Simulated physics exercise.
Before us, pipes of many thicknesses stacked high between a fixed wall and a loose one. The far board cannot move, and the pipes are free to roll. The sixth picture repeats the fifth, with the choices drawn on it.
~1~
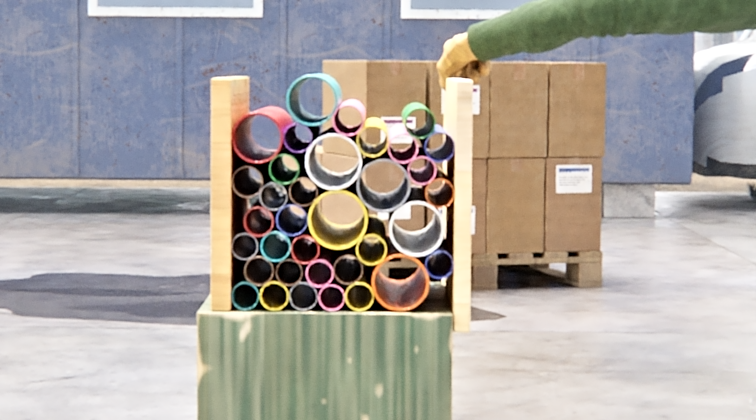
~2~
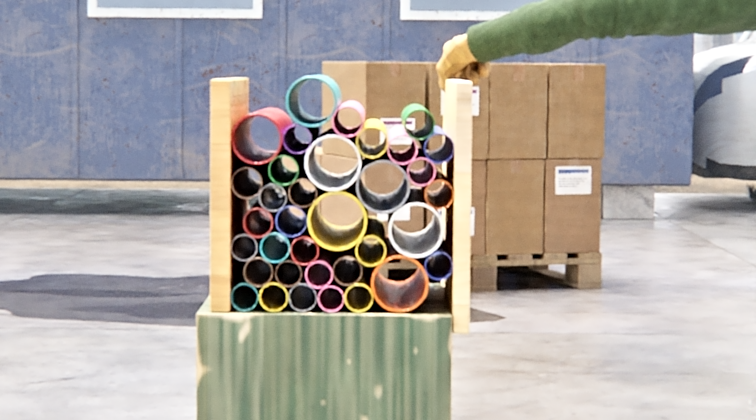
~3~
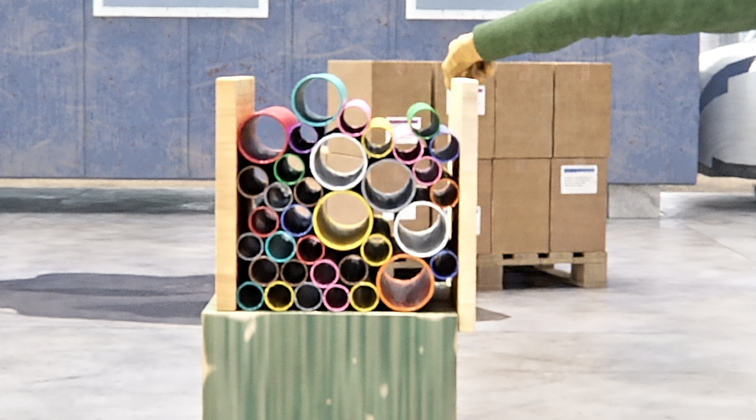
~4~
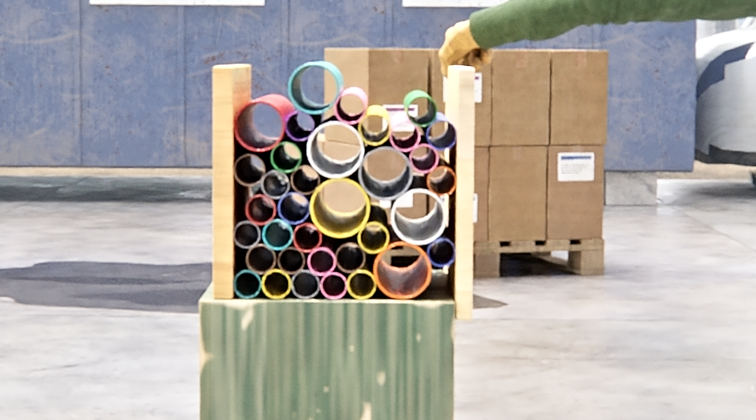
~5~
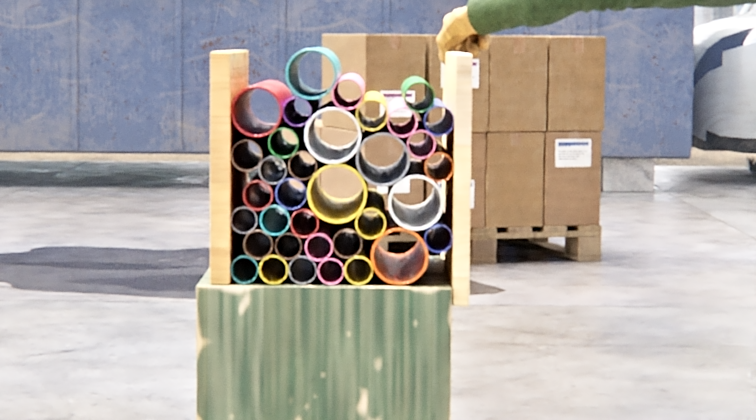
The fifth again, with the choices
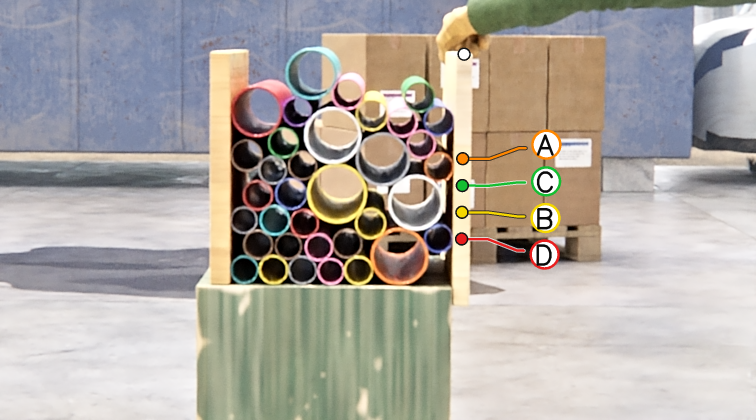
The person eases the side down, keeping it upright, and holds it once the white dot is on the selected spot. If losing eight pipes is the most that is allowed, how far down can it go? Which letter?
No lower than D.
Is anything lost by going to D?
Yes.
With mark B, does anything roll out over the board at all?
At B: Yes.
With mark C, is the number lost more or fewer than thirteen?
Fewer than thirteen.
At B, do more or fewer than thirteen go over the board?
It loses fewer than thirteen.
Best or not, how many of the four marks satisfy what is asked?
The number is four.
On the marked copy, A at (463, 159); B at (462, 213); C at (462, 186); D at (461, 239); the white dot at (464, 54).
Taking D. A third of the way, top of the board (455, 132).
Two thirds of the way, top of the board (453, 221).
When it is over, top of the board (453, 238), about five out over the board.
As for the rest, A two out over the board; B about five out over the board; C about five out over the board.
